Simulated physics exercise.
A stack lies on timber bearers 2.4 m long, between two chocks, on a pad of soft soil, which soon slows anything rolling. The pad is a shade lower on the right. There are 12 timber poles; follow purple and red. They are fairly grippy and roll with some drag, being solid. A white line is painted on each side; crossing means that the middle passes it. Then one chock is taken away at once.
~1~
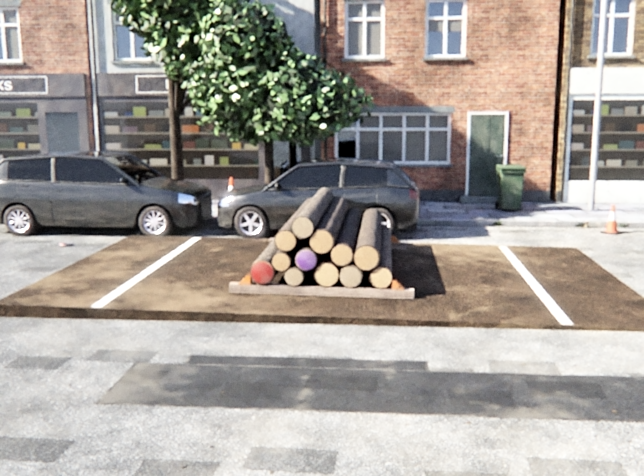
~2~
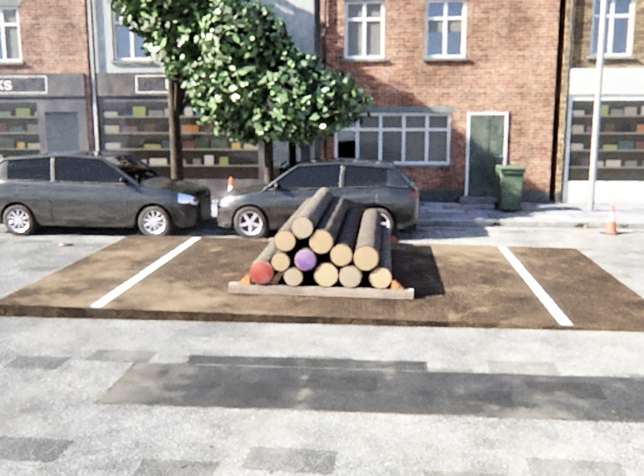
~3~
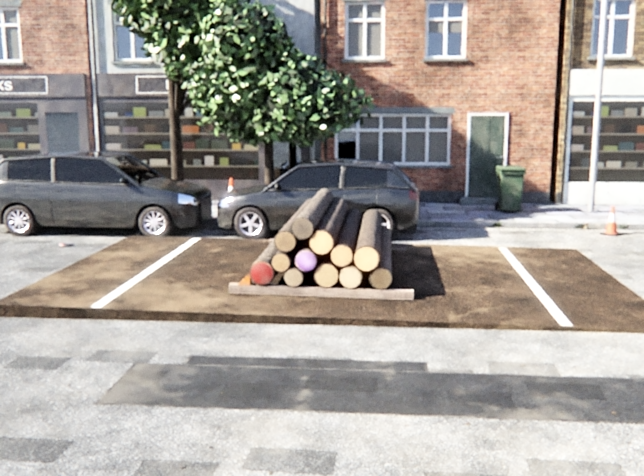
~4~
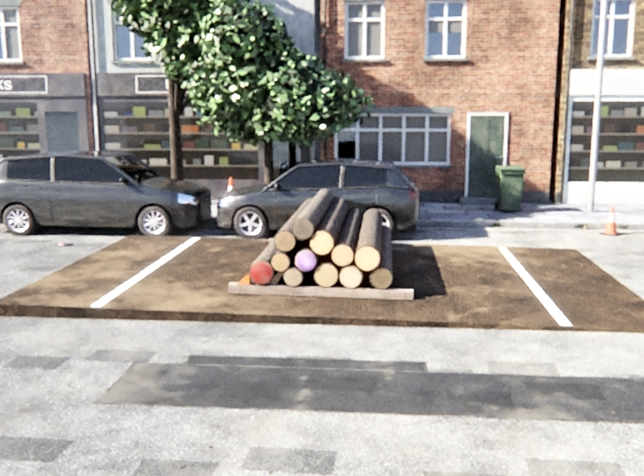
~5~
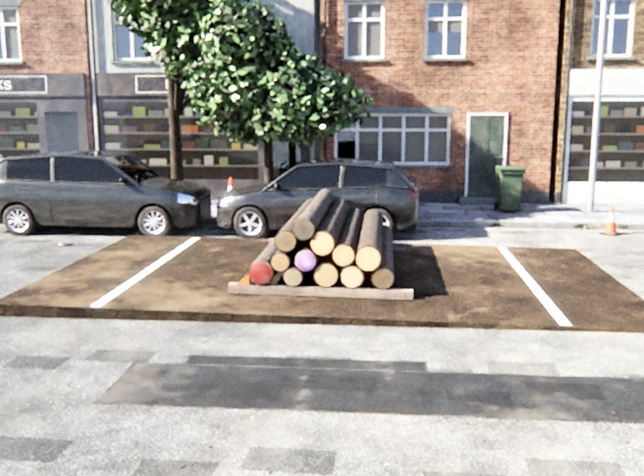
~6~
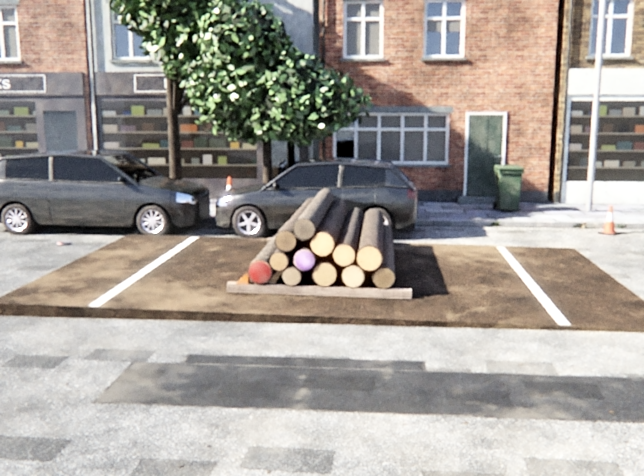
A pyramid of dark timber poles with pale cut ends, one end red and another purple, sits on a brown soil pad between two white lines, seen from the front across a paved street. Behind it are two dark cars, a leafy tree, brick buildings and a green bin. The orange chock at the right disappears, and the poles shift very slightly while the view stays nearly still.
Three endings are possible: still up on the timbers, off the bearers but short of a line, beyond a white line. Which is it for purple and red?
Purple is left still up on the timbers. Red is left still up on the timbers.
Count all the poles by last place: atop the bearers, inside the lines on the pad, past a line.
9, 3 and 0.
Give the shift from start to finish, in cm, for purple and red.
Purple 25, red 0.
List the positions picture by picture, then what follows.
The first picture shows purple at (306, 260), red at (262, 273); both chocks in; lines at (122, 289) and (550, 304); the pad is a shade lower on the right; 5 of the 12 form the bottom row.
The second picture shows purple at (306, 260), red at (262, 273).
The third picture shows purple at (306, 261), red at (262, 273); right chock gone.
The fourth picture shows purple at (306, 261), red at (262, 273).
The fifth picture shows purple at (306, 261), red at (261, 273).
The sixth picture shows purple at (305, 260), red at (260, 272); lines at (120, 288) and (548, 304).
Then, 0.6 s after the last picture, purple is up on others, 105 cm from the bearers' left end; red is on the bearers, 45 cm from the bearers' left end; 0 past a line.
Then, 1.4 s after the last picture, purple is up on others, 110 cm from the bearers' left end, rolling right; no change for red; 0 past a line.
Then, 2.4 s after the last picture, purple is on the bearers, 120 cm from the bearers' left end; no change for red; 0 past a line.
At rest (3.4 s after the last picture), purple is on the bearers, 120 cm from the bearers' left end; red is on the bearers, 45 cm from the bearers' left end; 0 past a line.
